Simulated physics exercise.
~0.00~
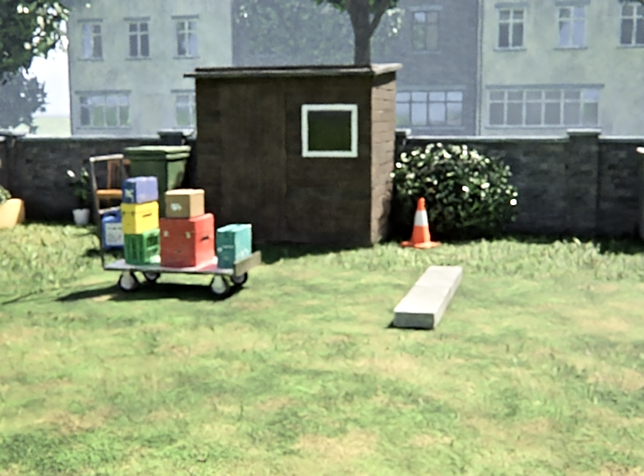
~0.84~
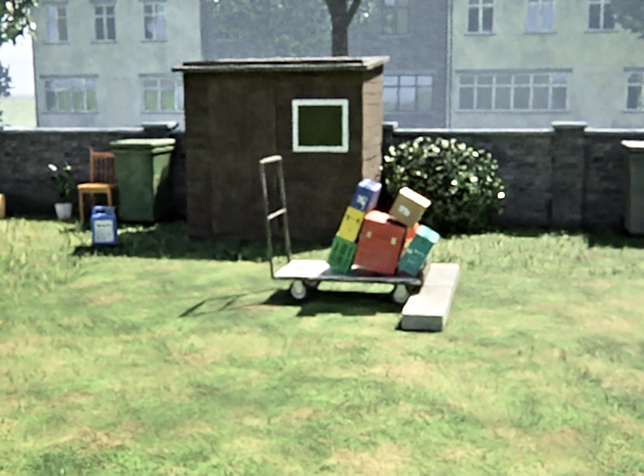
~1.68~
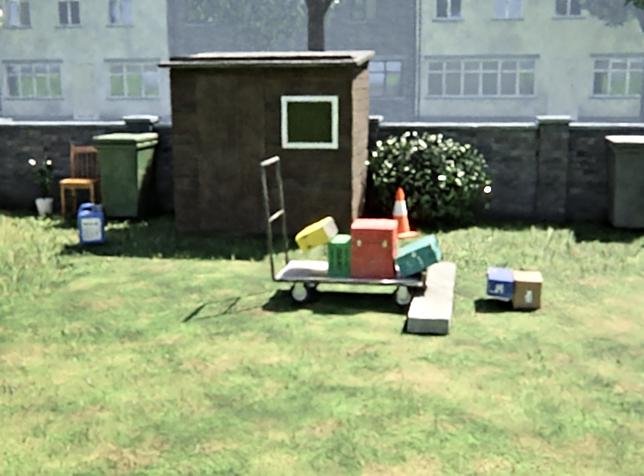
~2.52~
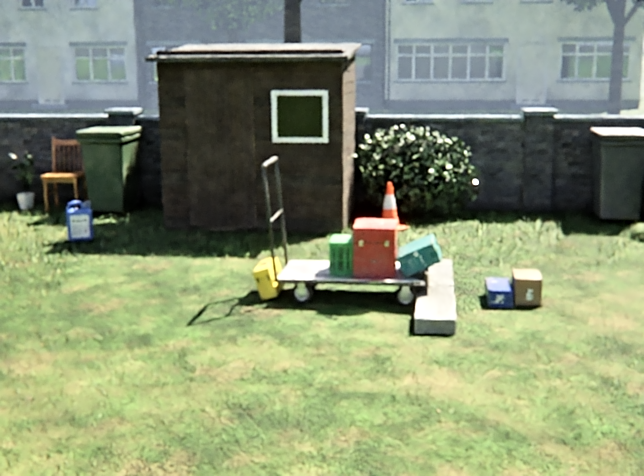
A loaded trolley rolls right, stops at a low kerb, and spills three boxes onto grass.
